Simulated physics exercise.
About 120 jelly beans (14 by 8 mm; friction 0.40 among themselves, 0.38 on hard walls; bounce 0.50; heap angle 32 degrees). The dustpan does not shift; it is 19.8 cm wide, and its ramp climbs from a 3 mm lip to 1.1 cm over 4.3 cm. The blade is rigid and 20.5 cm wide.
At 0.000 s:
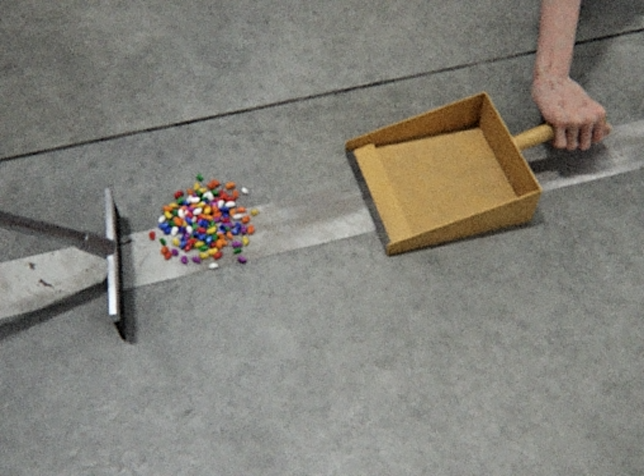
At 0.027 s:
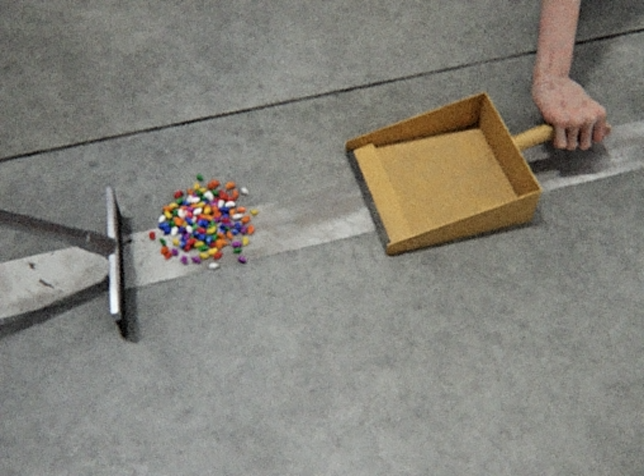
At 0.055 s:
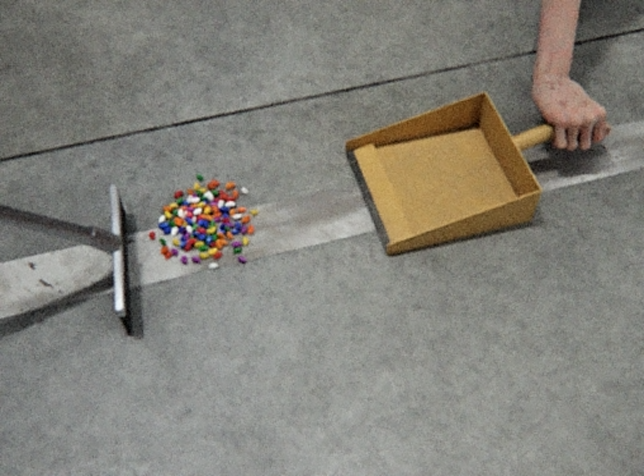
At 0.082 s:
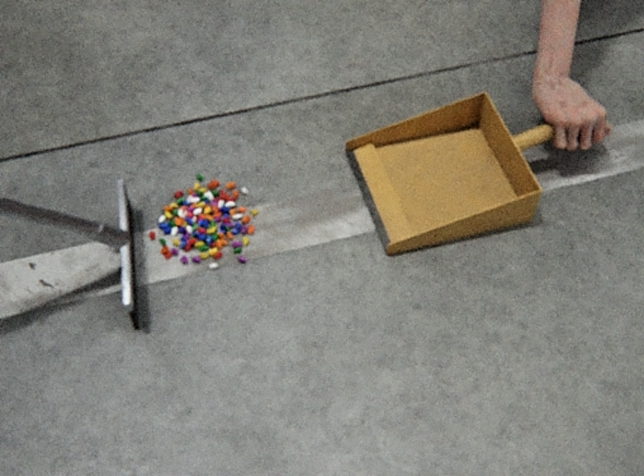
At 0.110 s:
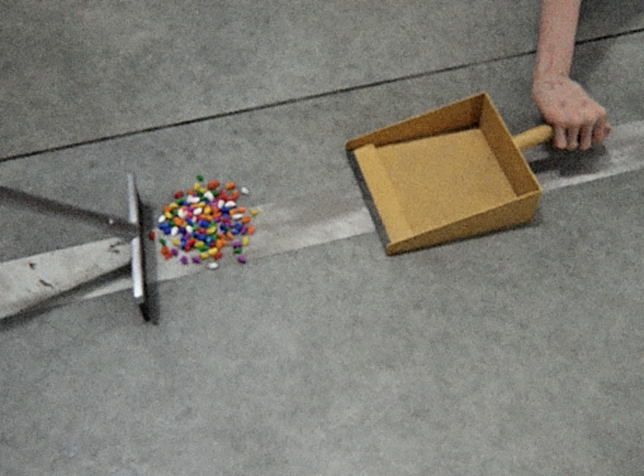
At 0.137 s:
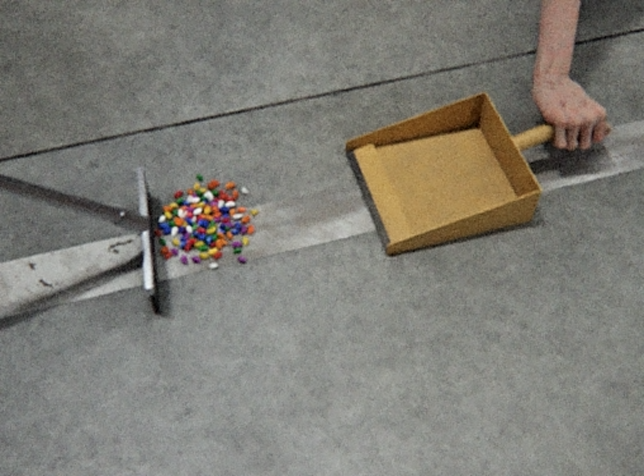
A flat, dark-edged blade on a long handle starts at the left of a small heap of multicoloured jelly beans on a grey concrete floor, barely moving at first. It then slides a short way right, up to the heap's left edge, while a hand holds a yellow dustpan still.
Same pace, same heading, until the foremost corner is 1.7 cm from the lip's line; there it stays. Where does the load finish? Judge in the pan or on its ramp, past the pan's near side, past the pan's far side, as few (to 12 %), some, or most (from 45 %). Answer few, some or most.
In the pan or on its ramp: Few; past the pan's near side: Few; past the pan's far side: Some.
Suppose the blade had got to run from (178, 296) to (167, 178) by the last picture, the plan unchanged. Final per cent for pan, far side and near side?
Pan 35, far 20, near 5.
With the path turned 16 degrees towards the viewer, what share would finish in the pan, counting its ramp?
Then about 25 per cent.
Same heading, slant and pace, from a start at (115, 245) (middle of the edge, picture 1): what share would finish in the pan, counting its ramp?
Some 0 per cent.
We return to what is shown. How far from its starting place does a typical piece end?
Roughly 22 cm.
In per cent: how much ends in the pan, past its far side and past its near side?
Pan 5; near side 0; far side 40.
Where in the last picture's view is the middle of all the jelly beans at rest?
At about (346, 166).
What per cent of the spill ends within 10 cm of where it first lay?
About 5 per cent.
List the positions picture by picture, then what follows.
Blade from (115, 316) to (110, 195), moved 0.0 cm, 0 of the pieces shifted so far; middle of the pieces at (205, 224); pan at (448, 183), in the first picture.
Blade from (116, 315) to (111, 194), moved 0.2 cm, 0 of the pieces shifted so far; middle of the pieces at (205, 224), in the second picture.
Blade from (121, 312) to (116, 192), moved 1.0 cm, 0 of the pieces shifted so far; middle of the pieces at (205, 224), in the third picture.
Blade from (129, 306) to (123, 187), moved 2.1 cm, 0 of the pieces shifted so far; middle of the pieces at (205, 224), in the fourth picture.
Blade from (140, 298) to (132, 181), moved 3.8 cm, 0 of the pieces shifted so far; middle of the pieces at (205, 224), in the fifth picture.
Blade from (150, 291) to (142, 174), moved 5.5 cm, 1 of the pieces shifted so far; middle of the pieces at (205, 224); pan at (448, 183). The blade's pace is about 0.63 m/s, heading 28 degrees away from the viewer's side, in the sixth picture.
After 0.39 s, middle of the blade 17 cm from the lip; 0 % over the lip, far side 20 %, near side 0 %.
After 0.56 s, middle of the blade 8 cm from the lip; 0 % over the lip, far side 30 %, near side 0 %.
Then, at 0.85 s, middle of the blade 3 cm from the lip; 5 % over the lip, far side 40 %, near side 0 %.
By 2.8 s all is still; pan 5 %, near side 0 %, far side 40 %, in front of the lip or behind the blade 55 %.
